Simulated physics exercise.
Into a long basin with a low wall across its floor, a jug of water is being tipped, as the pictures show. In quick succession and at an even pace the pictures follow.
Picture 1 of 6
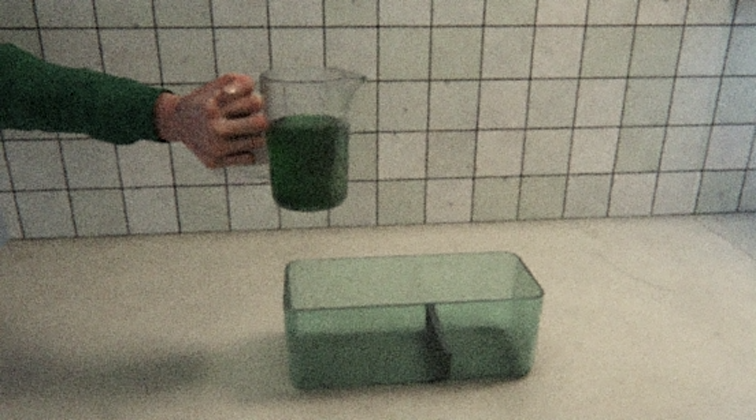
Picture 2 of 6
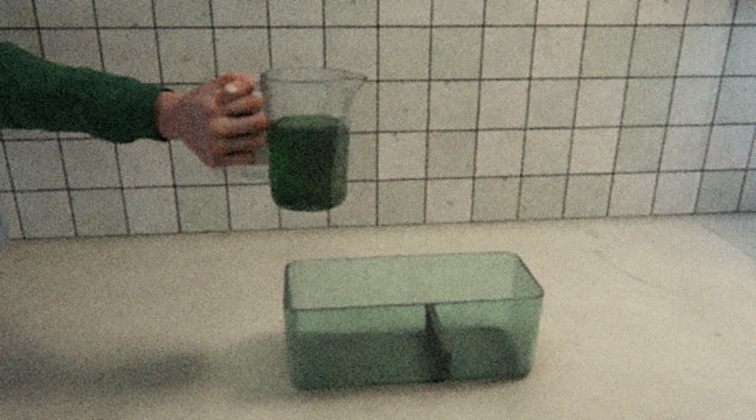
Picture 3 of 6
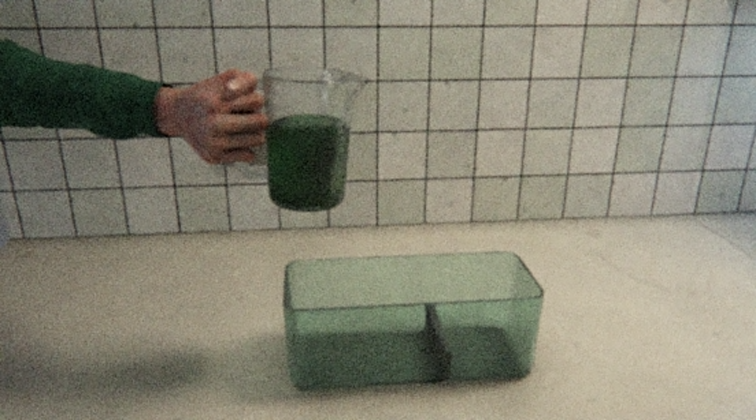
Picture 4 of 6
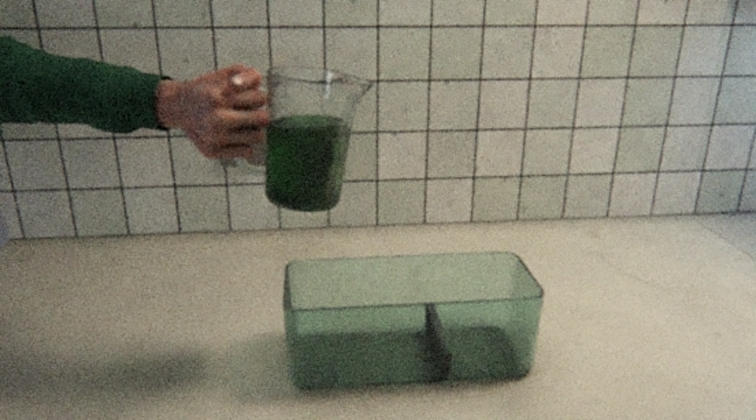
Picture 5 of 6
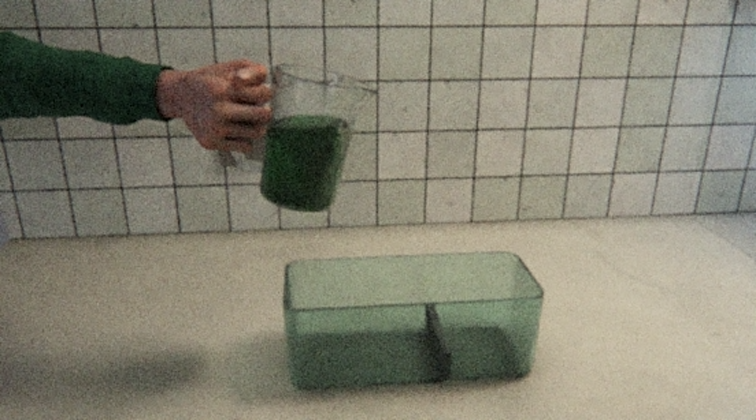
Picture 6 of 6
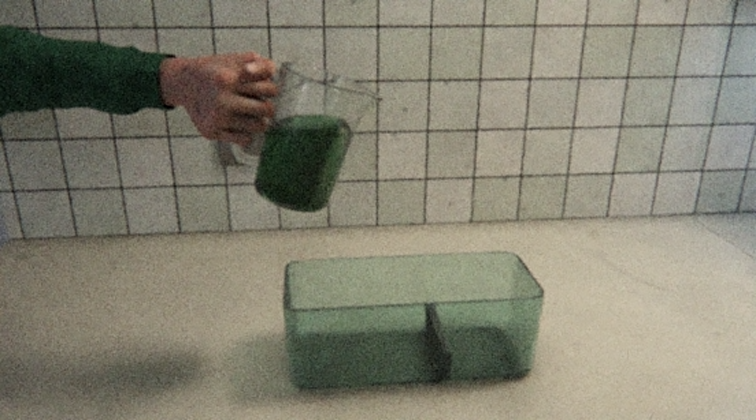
A hand in a green sleeve, reaching in from the left, holds a clear jug of dark green liquid upright, then tilts it gradually to the right, its rim dipping while the liquid's surface stays level. Below, a long, see-through green basin with a low dark divider rests motionless on a pale counter. Behind is a wall of whitish-green tiles, seen from slightly above by a still camera.
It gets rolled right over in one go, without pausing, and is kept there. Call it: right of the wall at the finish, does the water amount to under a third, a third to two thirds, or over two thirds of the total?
A third to two thirds of the total.
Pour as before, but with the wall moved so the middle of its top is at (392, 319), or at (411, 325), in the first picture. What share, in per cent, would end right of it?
First try 95 per cent, second try 90 per cent.
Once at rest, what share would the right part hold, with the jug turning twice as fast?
Near 30 parts in a hundred.
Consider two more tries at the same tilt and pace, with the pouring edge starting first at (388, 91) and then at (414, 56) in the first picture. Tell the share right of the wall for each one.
It works out to around 75 % and then around 85 %.
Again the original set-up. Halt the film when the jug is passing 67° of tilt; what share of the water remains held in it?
Looks like roughly 95 percent is still held.
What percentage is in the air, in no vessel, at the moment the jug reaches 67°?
I'd say some 5 per cent.
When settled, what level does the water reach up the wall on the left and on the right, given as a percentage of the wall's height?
About 30 on the left and about 40 on the right.
A moment on, the jug is tipped part way and 95 per cent is still to pour, 0 is left of the wall and 0 right of it.
Next, the jug is tipped on its side and 43 per cent is still to pour, 12 is left of the wall and 20 right of it.
Then the jug is tipped right over and 3 per cent is still to pour, 49 is left of the wall and 42 right of it.
Later the jug is tipped right over and 0 per cent is still to pour, 56 is left of the wall and 42 right of it.
Finally, 56 per cent lies left of the wall, 42 right of it and 2 outside.
